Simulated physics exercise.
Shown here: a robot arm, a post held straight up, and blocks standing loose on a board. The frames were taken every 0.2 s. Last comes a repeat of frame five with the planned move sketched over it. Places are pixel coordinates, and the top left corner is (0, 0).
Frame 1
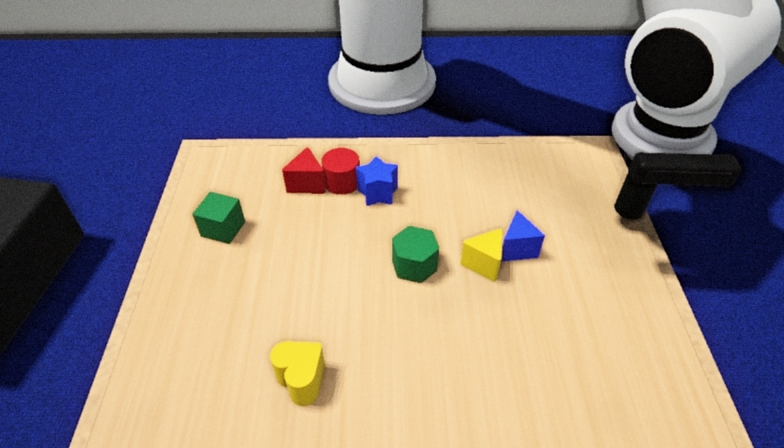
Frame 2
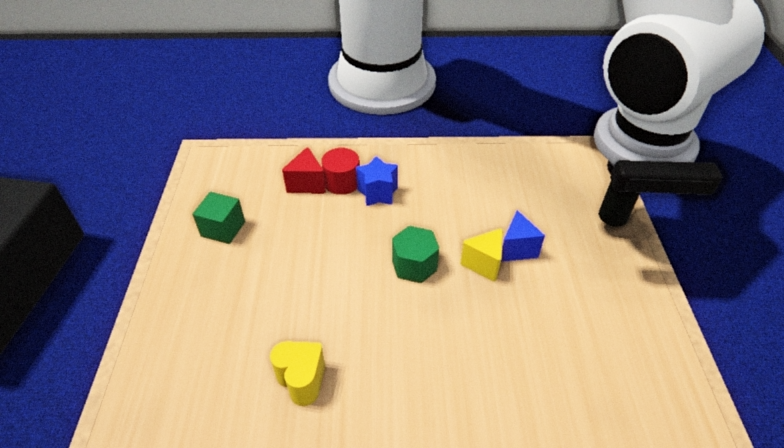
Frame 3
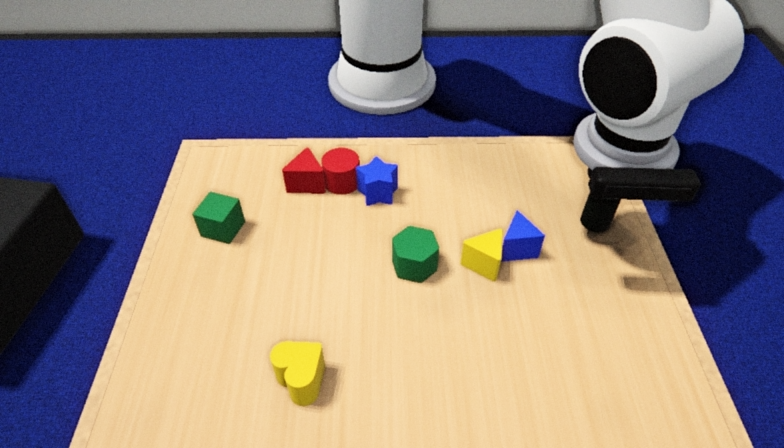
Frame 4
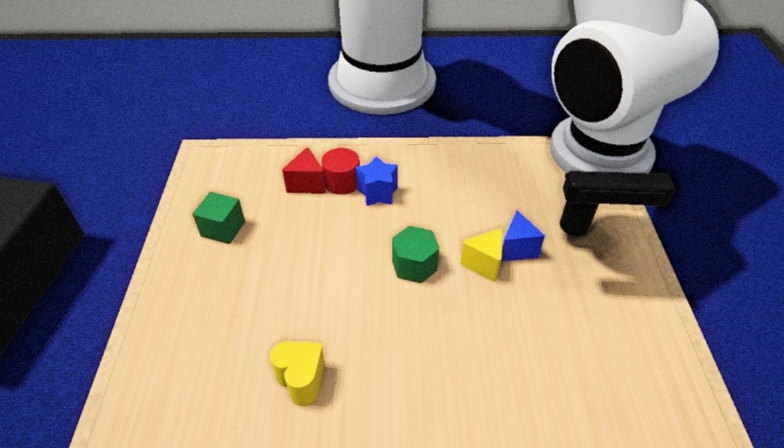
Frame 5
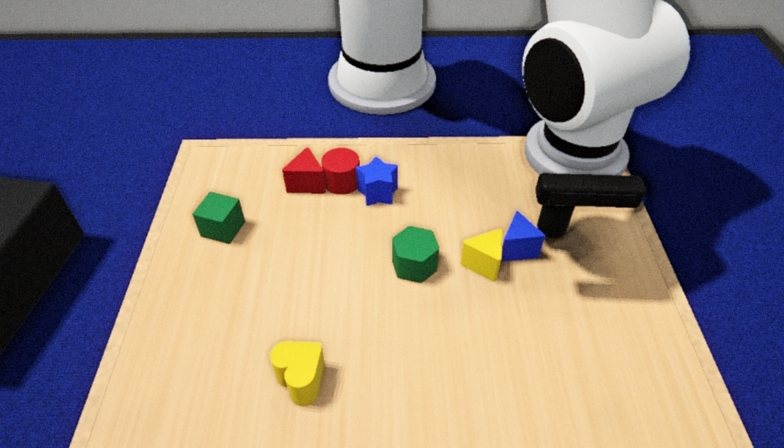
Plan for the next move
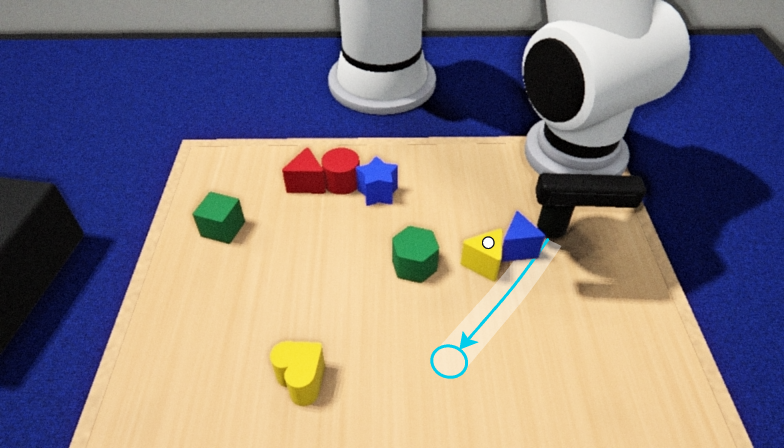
On a wooden board scattered with red, blue, green and yellow blocks, a robot arm moved its black post steadily left from the right edge, coming close beside the blue triangle while every block stayed still.
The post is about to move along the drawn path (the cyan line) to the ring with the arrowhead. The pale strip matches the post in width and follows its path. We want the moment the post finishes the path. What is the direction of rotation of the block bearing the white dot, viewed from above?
Looking from above, the answer is counterclockwise.
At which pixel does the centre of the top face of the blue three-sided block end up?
It is at (503, 238).
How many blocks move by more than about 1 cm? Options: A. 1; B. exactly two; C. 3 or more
The answer is B.
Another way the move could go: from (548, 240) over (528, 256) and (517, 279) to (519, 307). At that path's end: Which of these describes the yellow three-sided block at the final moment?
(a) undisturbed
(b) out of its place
The correct letter is b.
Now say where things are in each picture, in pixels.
The first picture shows post tip (629, 210); block tops, green six-sided block (416, 243); yellow three-sided block (488, 243); blue three-sided block (522, 228).
The second picture shows post (613, 217); blocks unchanged.
The third picture shows post (595, 222); blocks unchanged.
The fourth picture shows post (574, 226); blocks unchanged.
The fifth picture shows post (552, 228); green six-sided block (416, 243); yellow three-sided block (488, 243); blue three-sided block (522, 228).
Path on the board, from (548, 240) directly to (449, 361); the dot is on the yellow three-sided block.
The first path, step by step. One third of the way, post (524, 265); yellow three-sided block (474, 241), turned 35° anticlockwise; blue three-sided block (503, 238), turned 70° clockwise.
Two thirds of the way, post (490, 306); yellow three-sided block (474, 241), turned 35° anticlockwise; blue three-sided block (503, 238), turned 70° clockwise.
At the end, post (451, 351); green six-sided block in place; yellow three-sided block (474, 241), turned 35° anticlockwise; blue three-sided block (503, 238), turned 70° clockwise.
